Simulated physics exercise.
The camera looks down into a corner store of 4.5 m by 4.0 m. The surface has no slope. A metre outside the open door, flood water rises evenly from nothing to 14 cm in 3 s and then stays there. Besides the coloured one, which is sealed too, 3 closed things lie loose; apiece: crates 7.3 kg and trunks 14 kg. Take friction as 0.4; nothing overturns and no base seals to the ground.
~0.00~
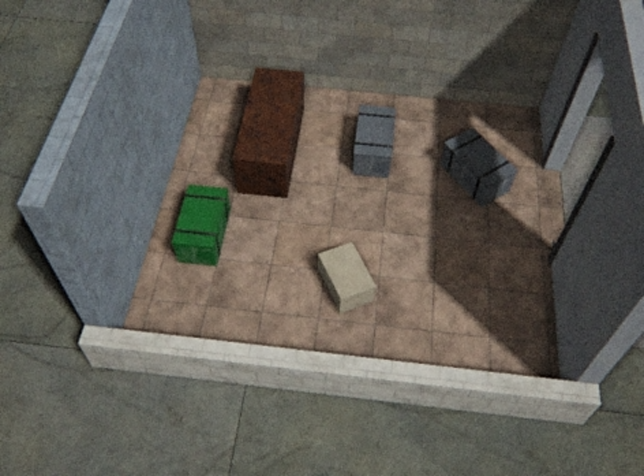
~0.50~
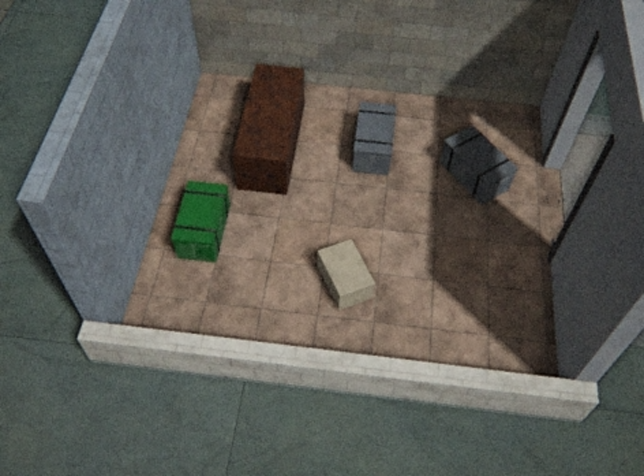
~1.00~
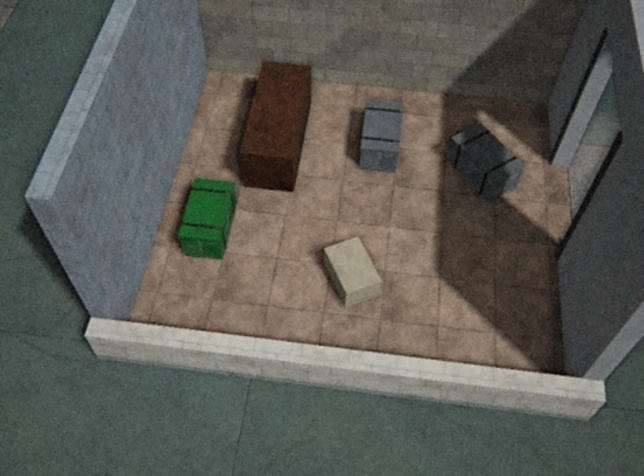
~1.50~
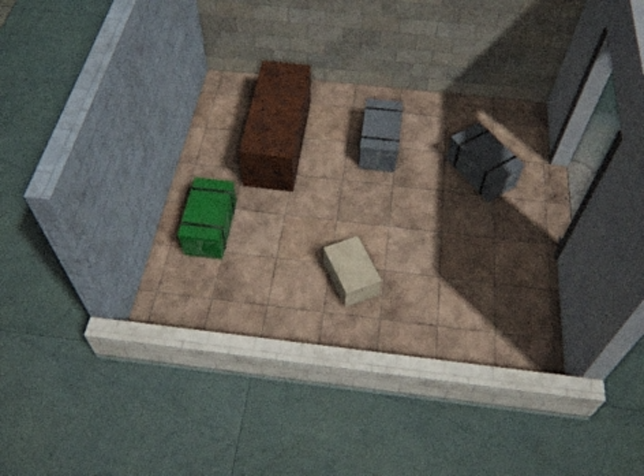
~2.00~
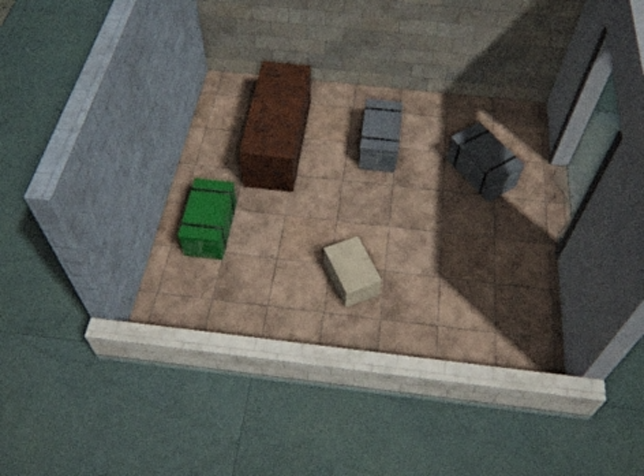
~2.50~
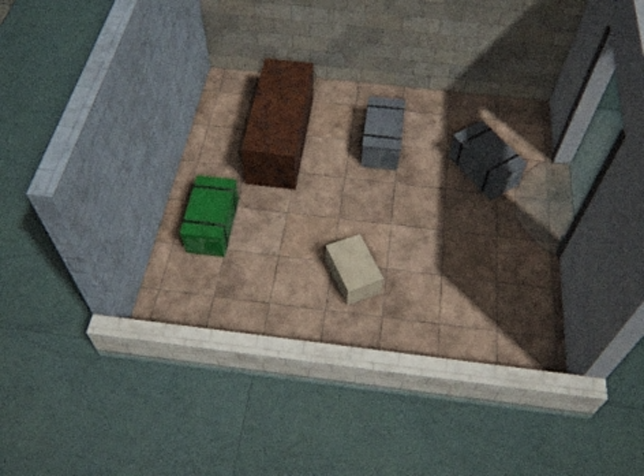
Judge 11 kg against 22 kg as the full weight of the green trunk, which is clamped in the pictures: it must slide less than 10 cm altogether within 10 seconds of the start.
Verdict: Only the larger load is enough.
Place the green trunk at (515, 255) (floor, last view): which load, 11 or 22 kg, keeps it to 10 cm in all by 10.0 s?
Neither holds.
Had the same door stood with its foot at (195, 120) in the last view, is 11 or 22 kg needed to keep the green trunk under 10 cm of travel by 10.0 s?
In that case neither load is enough.
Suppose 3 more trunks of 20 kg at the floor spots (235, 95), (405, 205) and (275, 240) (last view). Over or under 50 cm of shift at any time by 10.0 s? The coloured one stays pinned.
In turn: Under, past it, under.
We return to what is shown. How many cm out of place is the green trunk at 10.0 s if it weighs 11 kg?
Roughly 40 cm.
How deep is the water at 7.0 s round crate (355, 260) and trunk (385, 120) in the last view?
About 3 and 3 cm.
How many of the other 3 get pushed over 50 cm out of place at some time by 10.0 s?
3 of them.
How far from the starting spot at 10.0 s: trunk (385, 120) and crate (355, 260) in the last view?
In turn: 80 cm, 140 cm.
After 3.5 s the green trunk would be 0 cm from its start with 11 kg and 0 cm from its start with 22 kg; 0 cm of water round it then.
After 4.5 s the green trunk would be 0 cm from its start with 11 kg and 0 cm from its start with 22 kg; 0 cm of water round it then.
After 7.0 s the green trunk would be 36 cm from its start with 11 kg and 0 cm from its start with 22 kg; 3 cm of water round it then.
After 10.0 s the green trunk would be 37 cm from its start with 11 kg and 0 cm from its start with 22 kg; 4 cm of water round it then.
